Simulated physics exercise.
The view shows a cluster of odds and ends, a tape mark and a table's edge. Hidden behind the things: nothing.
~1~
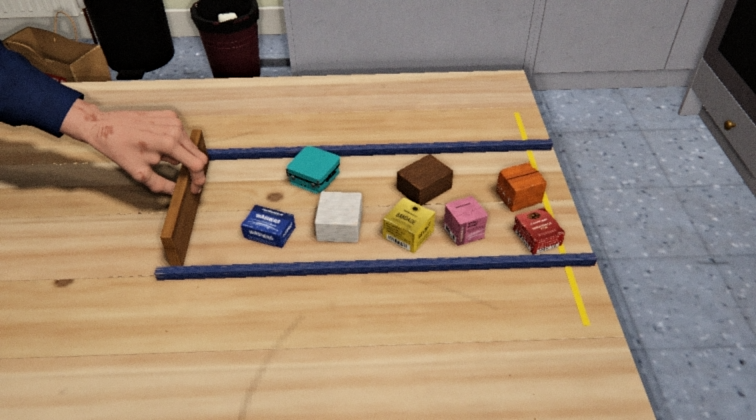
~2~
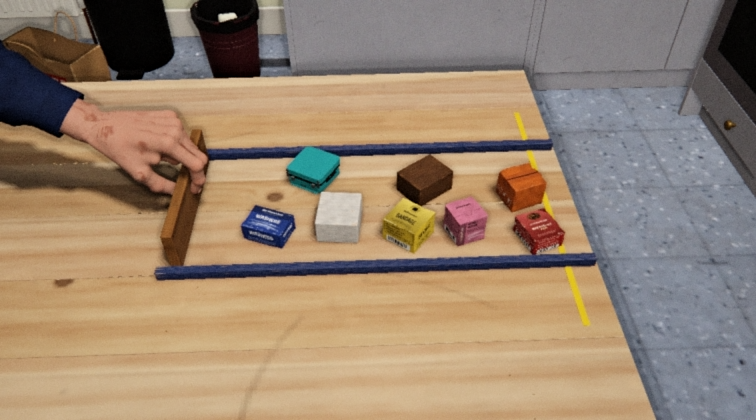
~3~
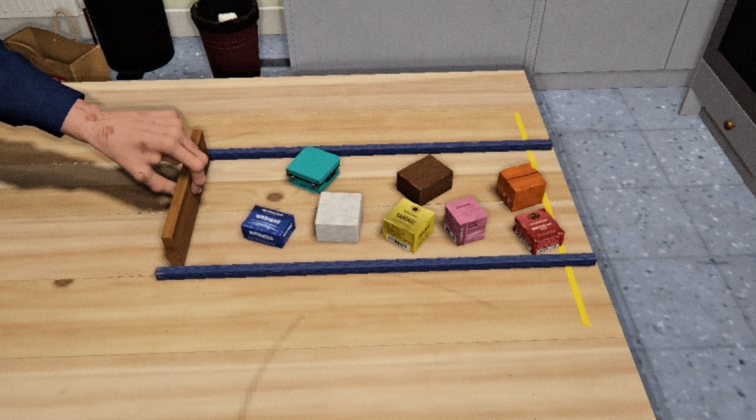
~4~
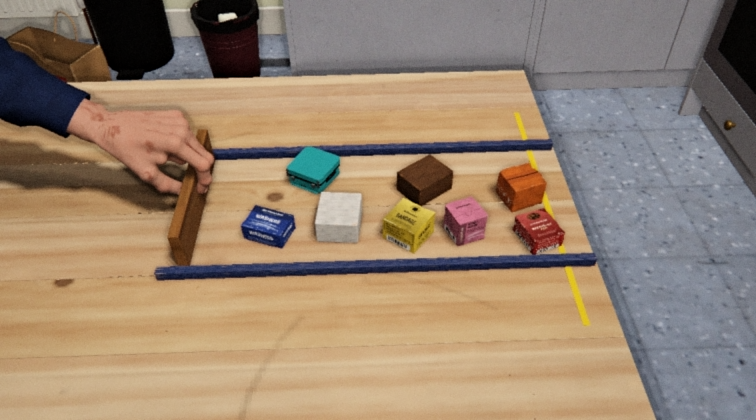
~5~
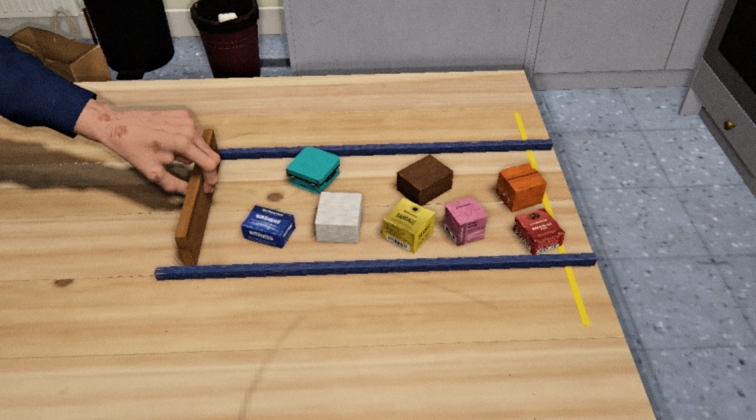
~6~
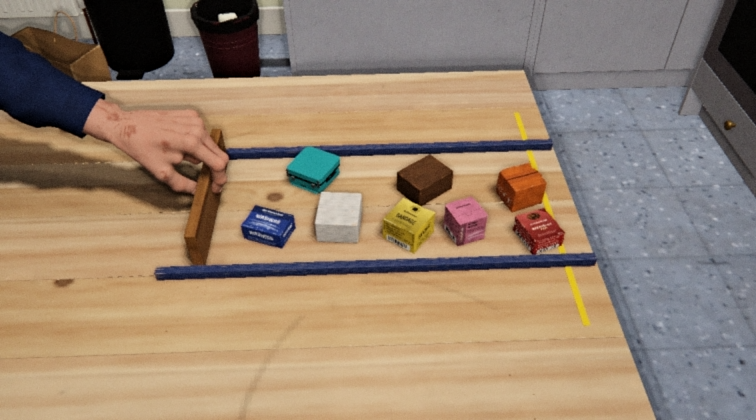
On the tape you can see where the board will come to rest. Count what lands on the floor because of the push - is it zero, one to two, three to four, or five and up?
The push drops five or even more off the table.
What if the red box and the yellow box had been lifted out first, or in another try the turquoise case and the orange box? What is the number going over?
Falls come to 3 the first time and 4 the other time.
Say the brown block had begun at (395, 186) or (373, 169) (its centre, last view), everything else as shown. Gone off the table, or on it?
Result for the brown block: Place one, it remains there; place two, it does not stay.
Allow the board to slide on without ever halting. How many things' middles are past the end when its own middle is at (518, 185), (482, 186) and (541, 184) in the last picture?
The numbers are 5, 3 and 5.
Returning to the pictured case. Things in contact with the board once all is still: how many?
It's 3 of them.
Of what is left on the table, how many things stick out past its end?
The count is 3.
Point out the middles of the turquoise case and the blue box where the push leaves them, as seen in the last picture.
The turquoise case comes to rest close to (553, 155), while the blue box rests close to (576, 217).
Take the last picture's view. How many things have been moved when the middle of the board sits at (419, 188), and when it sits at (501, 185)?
At the one place 7, at the other 8.
A little later, none off yet; red box at rest near (539, 231); orange box at rest near (521, 187); pink box shifted about its own width near (497, 216).
When it is over, the number that fall off is five or more; down, white block, yellow box, pink box, orange box and red box.
